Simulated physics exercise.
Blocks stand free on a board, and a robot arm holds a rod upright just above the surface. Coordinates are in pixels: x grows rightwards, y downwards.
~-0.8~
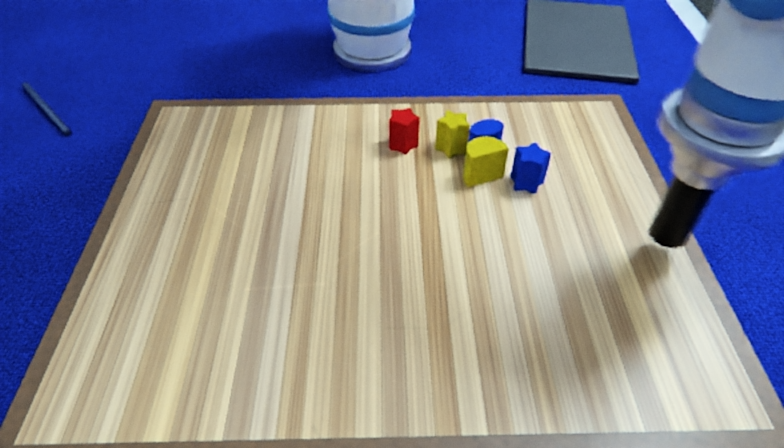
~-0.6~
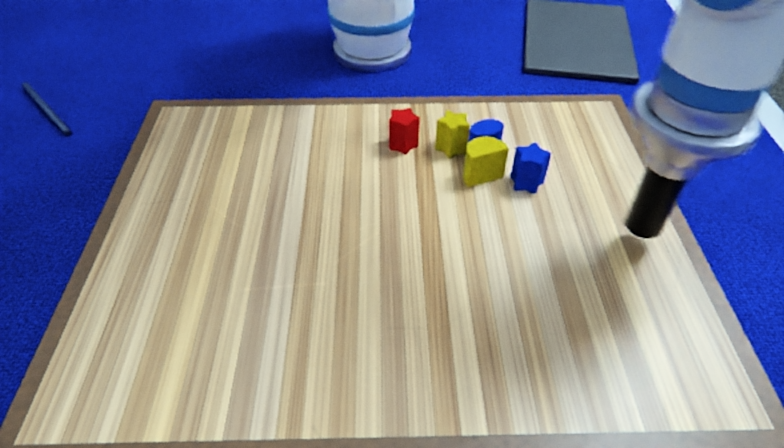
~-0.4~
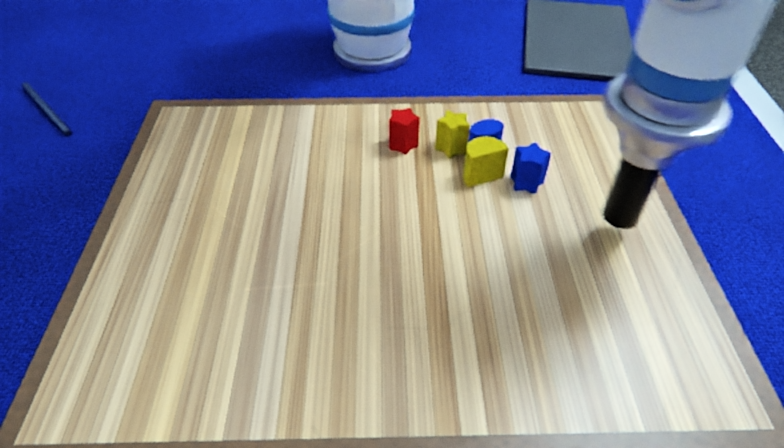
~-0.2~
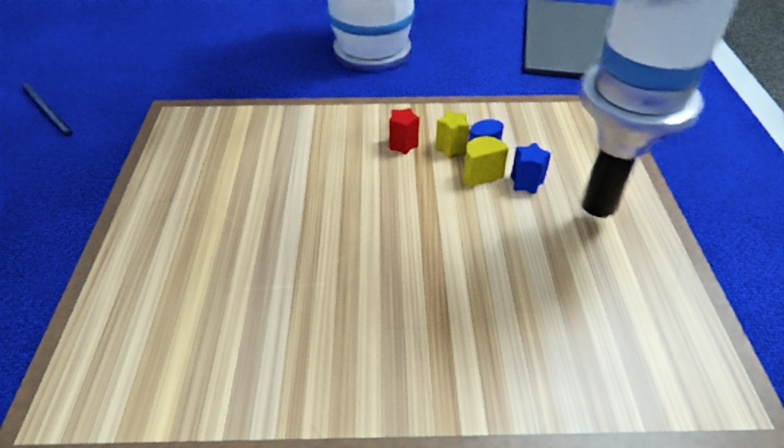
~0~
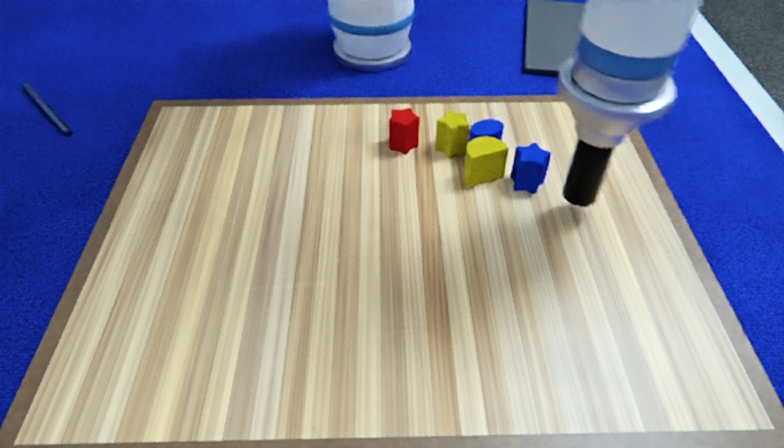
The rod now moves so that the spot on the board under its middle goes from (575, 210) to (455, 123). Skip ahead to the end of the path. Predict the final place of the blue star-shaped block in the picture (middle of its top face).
I expect it at (432, 89).
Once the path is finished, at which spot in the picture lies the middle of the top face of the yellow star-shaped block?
I think it will end close to (415, 101).
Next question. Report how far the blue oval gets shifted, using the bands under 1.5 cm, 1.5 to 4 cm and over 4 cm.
Above 4 cm.
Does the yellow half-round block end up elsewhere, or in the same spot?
By the time the path is finished, it has moved at least a centimetre.
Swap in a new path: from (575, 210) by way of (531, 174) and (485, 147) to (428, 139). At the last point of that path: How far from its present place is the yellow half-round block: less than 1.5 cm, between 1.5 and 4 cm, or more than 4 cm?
That one ends up 1.5 to 4 cm from where it is now.
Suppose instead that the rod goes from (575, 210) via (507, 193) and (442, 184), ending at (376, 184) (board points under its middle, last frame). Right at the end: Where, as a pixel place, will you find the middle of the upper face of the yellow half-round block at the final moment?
The centre of its top face lies at (464, 138).
On the path given first. One third of the way, rod (533, 163); yellow half-round block (476, 144), turned 25° anticlockwise; blue star-shaped block (510, 138).
Two thirds of the way, rod (493, 134); yellow star-shaped block (427, 107), turned 90° anticlockwise; yellow half-round block (463, 139), turned 90° anticlockwise; blue oval (453, 100); blue star-shaped block (469, 112).
At the end, rod (456, 109); yellow star-shaped block (415, 101), turned 180° anticlockwise; yellow half-round block (463, 139), turned 90° anticlockwise; blue oval (417, 79); blue star-shaped block (432, 90), turned 15° anticlockwise.
